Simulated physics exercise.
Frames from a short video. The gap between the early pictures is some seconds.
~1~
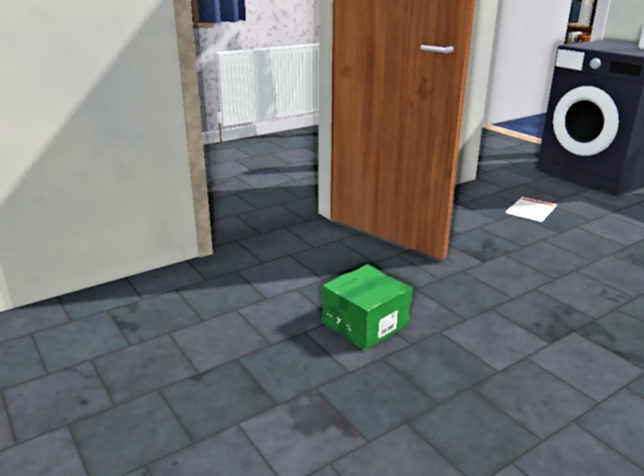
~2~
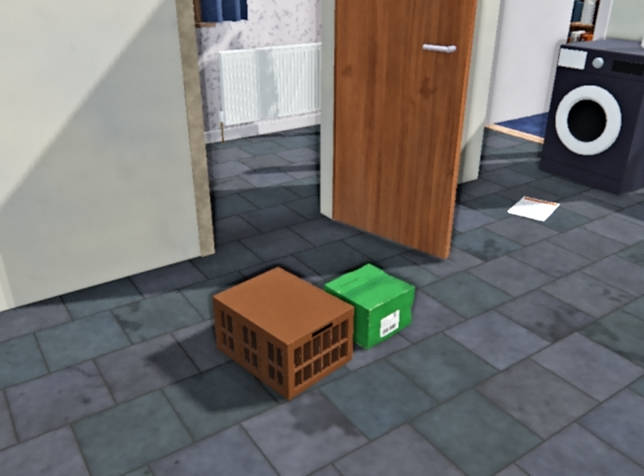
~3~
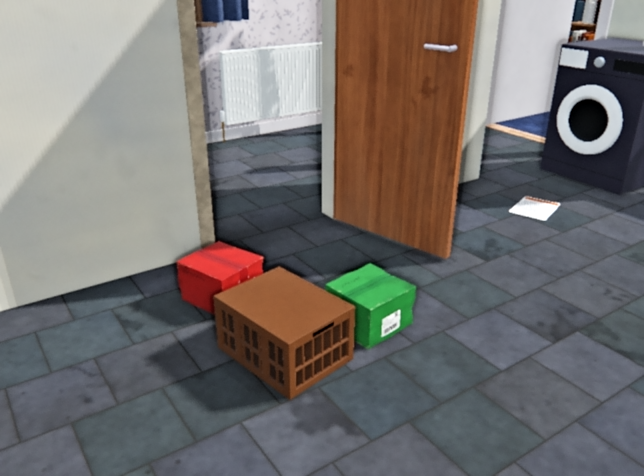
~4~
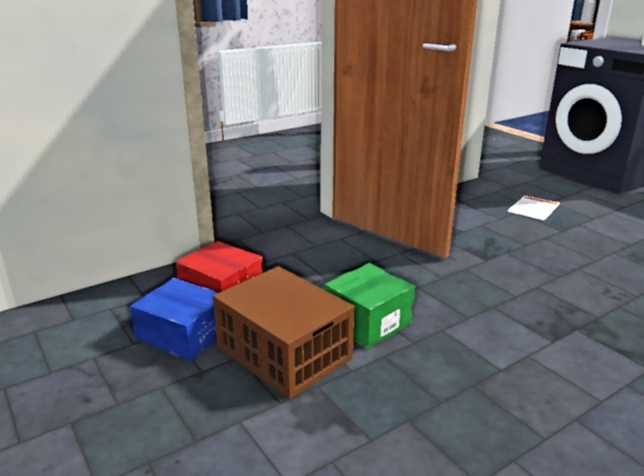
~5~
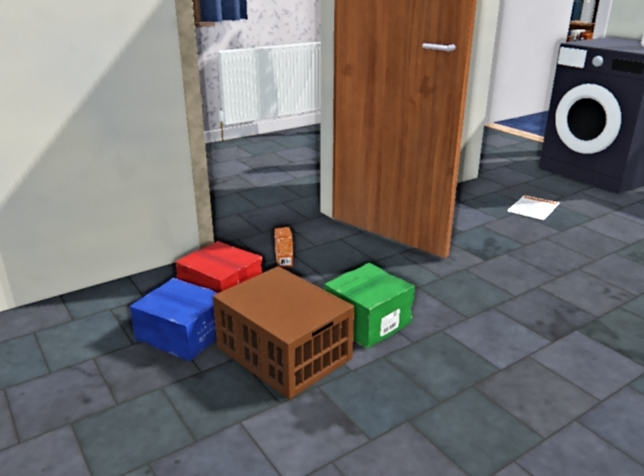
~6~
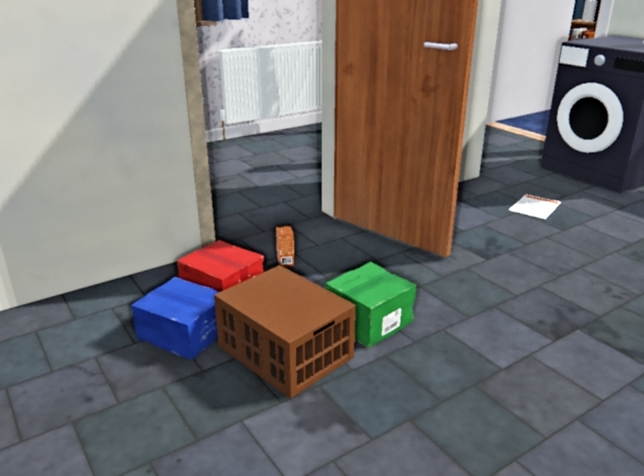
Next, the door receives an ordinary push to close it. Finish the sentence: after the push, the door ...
After the push, the door meets the frame.
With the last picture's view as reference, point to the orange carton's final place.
Around (219, 219).
Then, 0.90 s past the last view, door 59° open.
Then, 1.30 s past the last view, door 25° open; orange carton displaced about its own width near (267, 241).
Then, 1.60 s past the last view, door 0° open; orange carton displaced well along near (234, 228).
Finally, door 0° open; moved from the start, orange carton; the other 4 still in place. Final places as the last picture's camera would see them, orange carton near (219, 219).
